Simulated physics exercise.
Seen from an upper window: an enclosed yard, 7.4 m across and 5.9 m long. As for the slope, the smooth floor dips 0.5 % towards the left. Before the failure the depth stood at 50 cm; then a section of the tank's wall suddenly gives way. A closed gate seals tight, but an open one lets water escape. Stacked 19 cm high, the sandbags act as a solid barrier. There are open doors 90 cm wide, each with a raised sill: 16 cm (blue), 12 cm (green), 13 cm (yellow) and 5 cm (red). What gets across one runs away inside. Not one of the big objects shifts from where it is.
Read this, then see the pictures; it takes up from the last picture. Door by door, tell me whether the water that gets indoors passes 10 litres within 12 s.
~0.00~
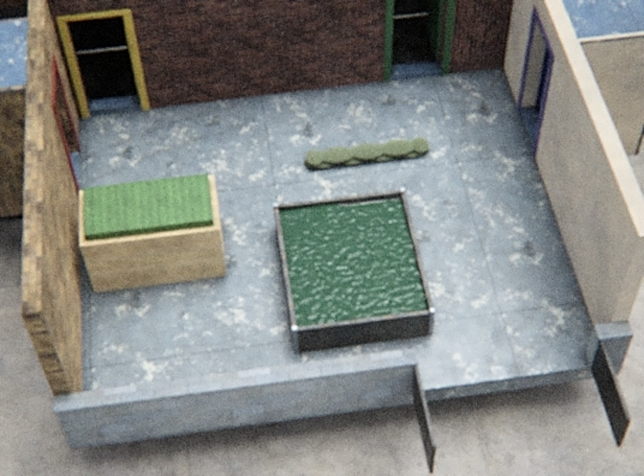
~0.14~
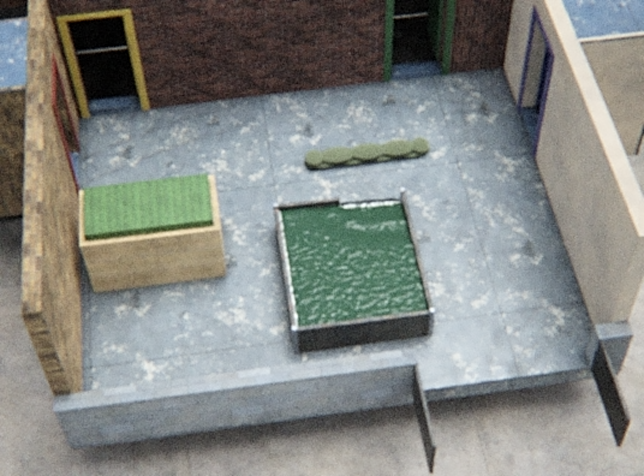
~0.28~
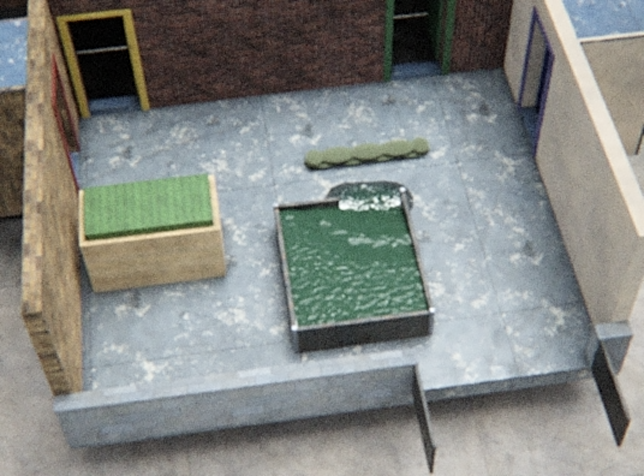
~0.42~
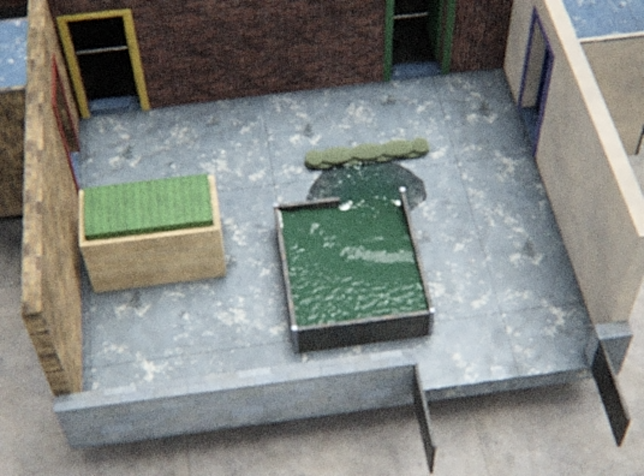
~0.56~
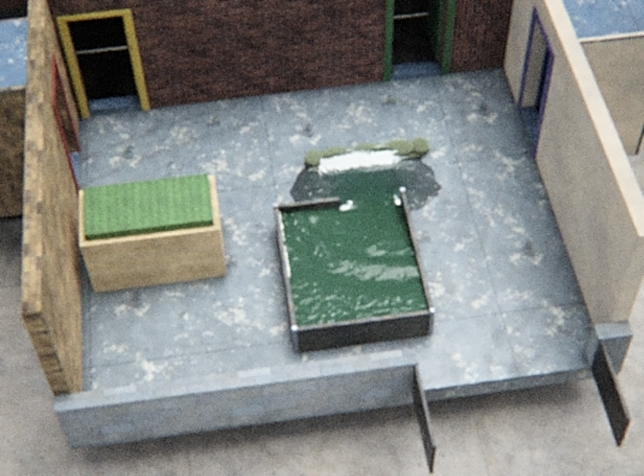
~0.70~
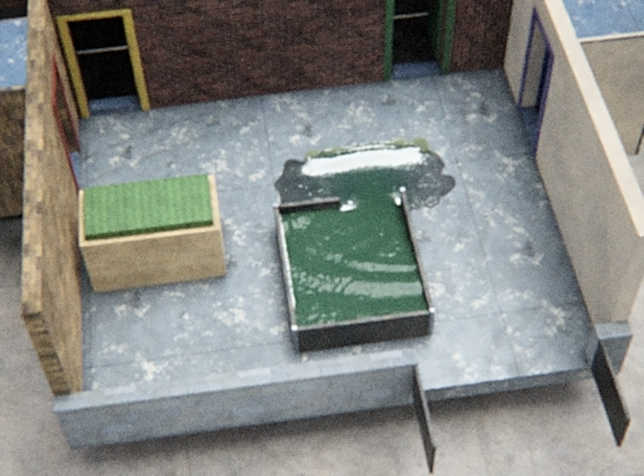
The blue door stops short of the limit; the green door stops short of the limit; the yellow door stops short of the limit; the red door overruns the limit.
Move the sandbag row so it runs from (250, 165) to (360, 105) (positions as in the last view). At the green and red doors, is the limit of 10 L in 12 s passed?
Checking the limit, green is too much, red is fine.
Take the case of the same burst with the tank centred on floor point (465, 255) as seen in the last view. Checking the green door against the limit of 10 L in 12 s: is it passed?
So the green door tops the limit.
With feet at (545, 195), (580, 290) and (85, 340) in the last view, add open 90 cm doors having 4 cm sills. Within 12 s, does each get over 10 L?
In that order: Beyond it, short of it, short of it.
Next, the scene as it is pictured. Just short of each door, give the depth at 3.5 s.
Depths: Blue door 13 cm, green door 6 cm, yellow door 1 cm, red door 6 cm.
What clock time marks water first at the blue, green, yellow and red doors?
Blue: 1.6 s; green: 2.0 s; yellow: 3.6 s; red: 3.2 s.
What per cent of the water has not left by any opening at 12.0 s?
Some 86 in a hundred.
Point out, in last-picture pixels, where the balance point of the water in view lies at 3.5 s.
Around (363, 220).
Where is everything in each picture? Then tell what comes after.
In the first picture, still water, 50 cm deep, in the tank at (351, 260).
In the second picture, the front is at a hidden place, 0.6 m from the gap on the tank's far side; 0.2 m2 of floor is under water; 50 cm left at the back of the tank.
In the third picture, water pours out on the tank's far side and has run 0.8 m, to (340, 188); typically 8 cm deep outside, 50 cm at the tank's back.
In the fourth picture, water pours out on the tank's far side and has run 1.2 m, to (336, 169); typically 6 cm deep outside, 50 cm at the tank's back.
In the fifth picture, the front is at (416, 159), 1.5 m from the gap on the tank's far side; 2.0 m2 of floor is under water; 50 cm left at the back of the tank.
In the sixth picture, the front is at (291, 166), 1.7 m from the gap on the tank's far side; 2.4 m2 of floor is under water; 50 cm left at the back of the tank.
After 1.4 s water covers 15 % of the floor and is deepest (34 cm) near (369, 168); blue door not reached, green door not reached, yellow door not reached, red door not reached.
After 2.2 s water covers 40 % of the floor and is deepest (32 cm) near (358, 169); blue door 15 cm at the sill, 0 L in, green door 2 cm at the sill, 0 L in, yellow door not reached, red door not reached.
After 3.5 s water covers 55 % of the floor and is deepest (24 cm) near (358, 169); blue door 13 cm at the sill, 0 L in, green door 6 cm at the sill, 0 L in, yellow door not reached, red door 6 cm at the sill, 0 L in.
After 7.0 s water covers 80 % of the floor and is deepest (14 cm) near (358, 169); blue door 6 cm at the sill, 1 L in, green door 5 cm at the sill, 0 L in, yellow door 7 cm at the sill, 0 L in, red door 8 cm at the sill, 13 L in.
After 12.0 s water covers 95 % of the floor and is deepest (10 cm) near (81, 221); blue door 5 cm at the sill, 1 L in, green door 3 cm at the sill, 0 L in, yellow door 8 cm at the sill, 0 L in, red door 9 cm at the sill, 40 L in.
